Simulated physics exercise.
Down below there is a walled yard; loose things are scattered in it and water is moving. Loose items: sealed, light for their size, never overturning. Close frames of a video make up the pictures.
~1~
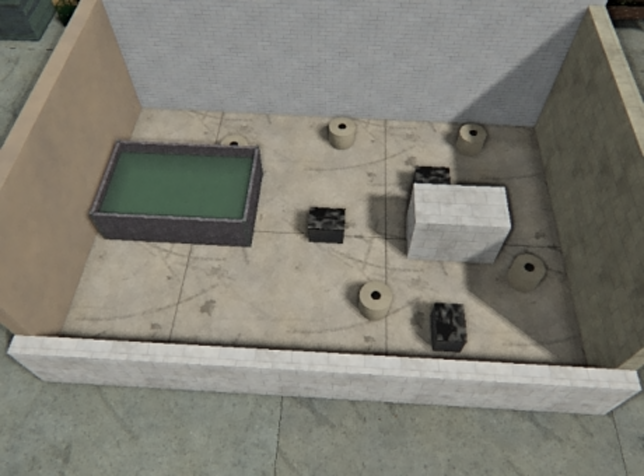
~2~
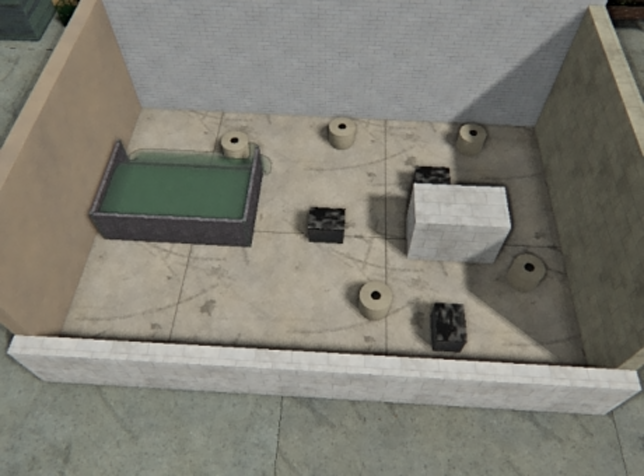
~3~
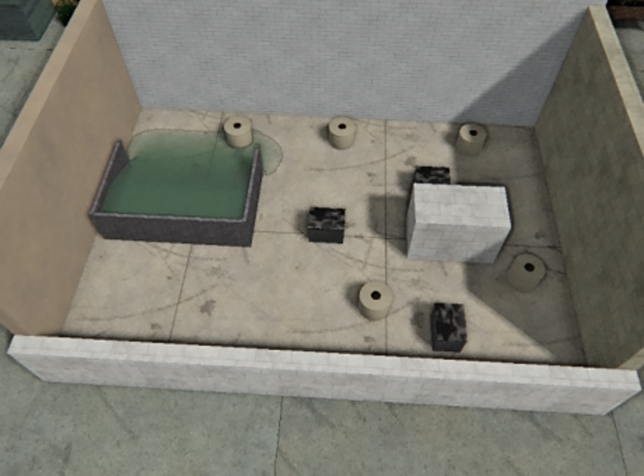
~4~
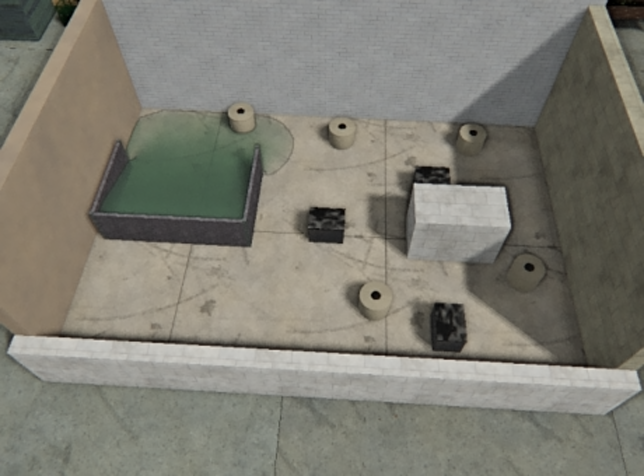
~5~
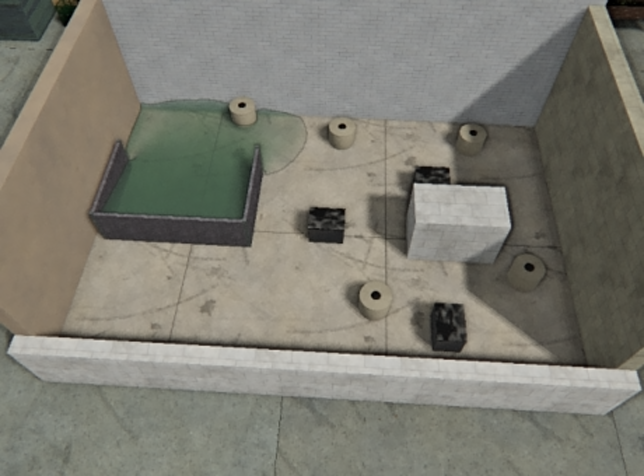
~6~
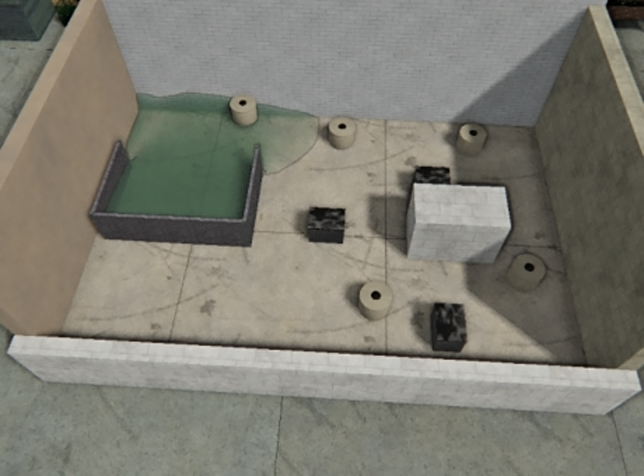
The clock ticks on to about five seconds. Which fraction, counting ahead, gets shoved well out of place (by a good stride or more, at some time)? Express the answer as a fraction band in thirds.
Fraction band: 1/3 to 2/3.
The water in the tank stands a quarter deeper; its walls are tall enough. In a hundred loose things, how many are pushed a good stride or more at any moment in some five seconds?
Roughly 60 per cent.
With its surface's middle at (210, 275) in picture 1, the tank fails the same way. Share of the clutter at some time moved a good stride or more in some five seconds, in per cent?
I'd estimate around 50 percent.
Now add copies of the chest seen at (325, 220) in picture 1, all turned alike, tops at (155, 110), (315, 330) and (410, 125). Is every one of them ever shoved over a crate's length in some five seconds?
In order: Shoved clear, hardly budges, then shoved clear.
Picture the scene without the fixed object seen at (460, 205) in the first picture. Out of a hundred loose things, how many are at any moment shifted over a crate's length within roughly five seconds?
It comes out close to 60 percent.
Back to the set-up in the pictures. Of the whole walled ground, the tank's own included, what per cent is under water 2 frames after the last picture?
Roughly 25 per cent.
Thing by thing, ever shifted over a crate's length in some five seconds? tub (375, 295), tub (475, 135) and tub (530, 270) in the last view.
Short of that, goes that far, short of that.
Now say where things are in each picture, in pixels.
A tub at (234, 145), on the bottom; a tub at (342, 127) rests on the ground; 0 of 8 have shifted, in the first frame.
A tub at (234, 141) rests on the ground, close to its start; a tub at (342, 127), on the bottom; 1 of 8 have shifted, in the second frame.
A tub at (237, 126), on the bottom, a stride from its start; a tub at (342, 127) rests on the ground; 1 of 8 have shifted, in the third frame.
A tub at (241, 112), on the bottom, a stride from its start; a tub at (342, 127), on the bottom; 1 of 8 have shifted, in the fourth frame.
A tub at (242, 105) floats, a stride from its start; a tub at (342, 127) rests on the ground; 1 of 8 have shifted, in the fifth frame.
A tub at (243, 103) floats, a stride from its start; a tub at (342, 127) rests on the ground; 1 of 8 have shifted, in the sixth frame.
A moment on, 1 of 8 are well off their spots; 1 afloat.
Next, 2 of 8 are well off their spots; 0 afloat.
Later, 4 of 8 are well off their spots; 2 afloat.
In the end, 4 of 8 are well off their spots, and 4 have been at some point; 3 afloat.
